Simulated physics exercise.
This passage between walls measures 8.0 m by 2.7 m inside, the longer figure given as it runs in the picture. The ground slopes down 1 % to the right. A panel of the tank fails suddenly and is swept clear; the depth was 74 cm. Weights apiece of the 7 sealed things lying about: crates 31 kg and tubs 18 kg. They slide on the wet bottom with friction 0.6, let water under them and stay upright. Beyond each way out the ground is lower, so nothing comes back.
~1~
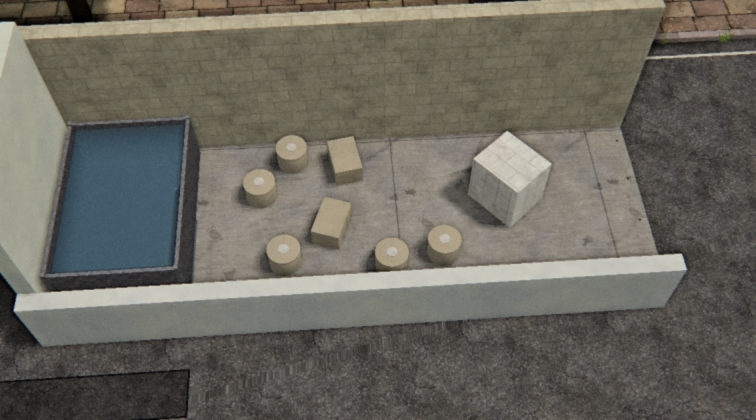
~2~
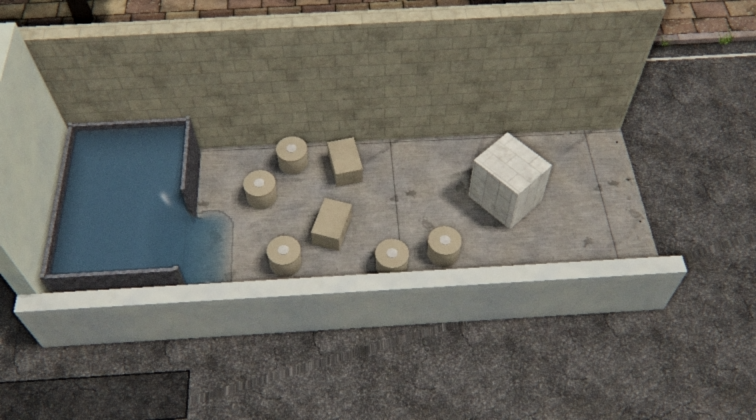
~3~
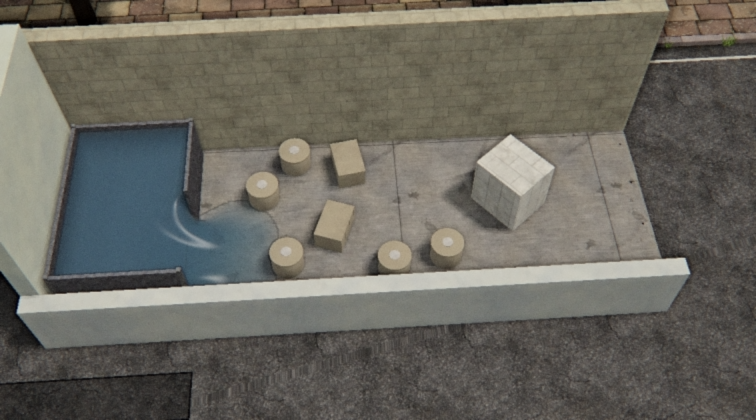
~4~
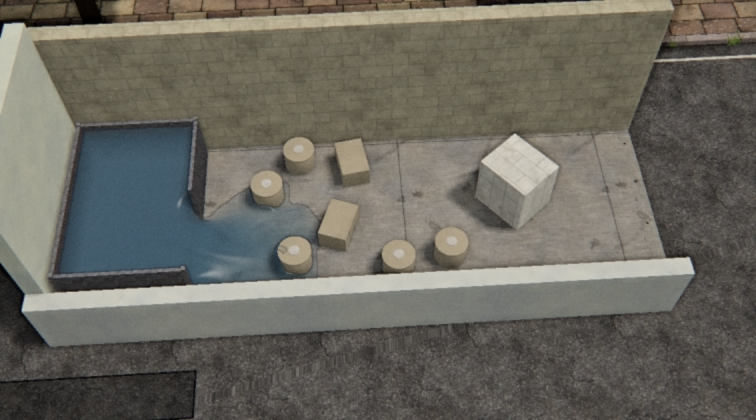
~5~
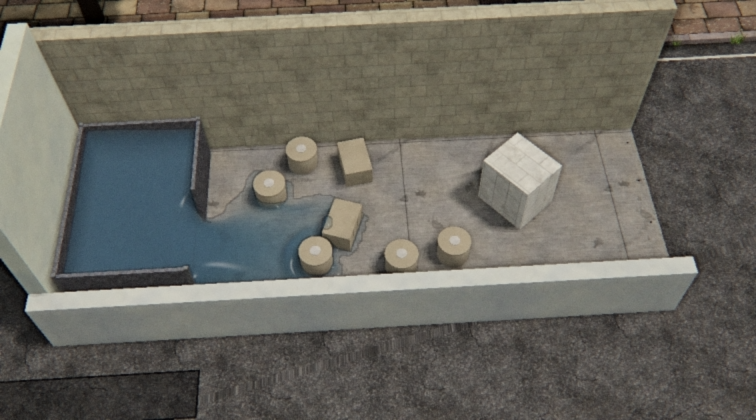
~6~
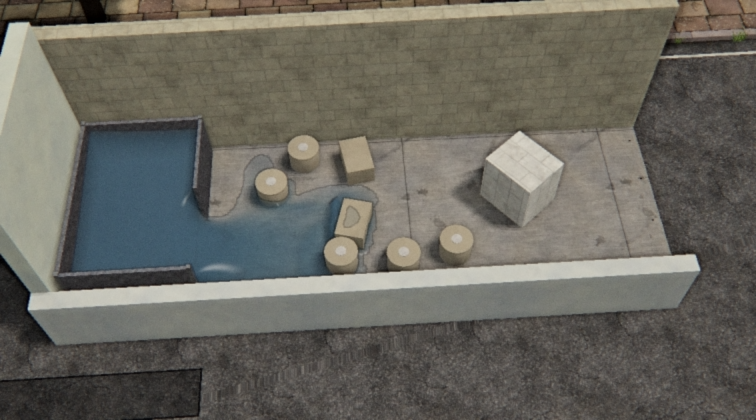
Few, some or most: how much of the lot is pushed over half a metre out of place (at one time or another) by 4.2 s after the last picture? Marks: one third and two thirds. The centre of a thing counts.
It is one to two thirds.
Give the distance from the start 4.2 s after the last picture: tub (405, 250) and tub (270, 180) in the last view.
In that order: Washed out, 0 cm.
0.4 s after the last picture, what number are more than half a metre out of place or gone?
I count 2.
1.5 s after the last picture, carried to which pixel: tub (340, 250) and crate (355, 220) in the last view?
Around (525, 258) and (480, 203).
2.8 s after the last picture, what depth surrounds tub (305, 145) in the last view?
Roughly 4 cm.
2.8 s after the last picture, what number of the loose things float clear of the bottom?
At that moment 1.
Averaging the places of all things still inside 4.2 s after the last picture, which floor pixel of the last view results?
Near (312, 174).
Then, 0.4 s after the last picture 2 of 7 are over 50 cm from their spots; 1 afloat.
Then, 1.5 s after the last picture 4 of 7 are over 50 cm from their spots; 3 afloat.
Then, 2.8 s after the last picture 4 of 7 are over 50 cm from their spots; 1 afloat.
Then, 4.2 s after the last picture 4 of 7 are over 50 cm from their spots, and 4 have been at some point; 0 afloat.
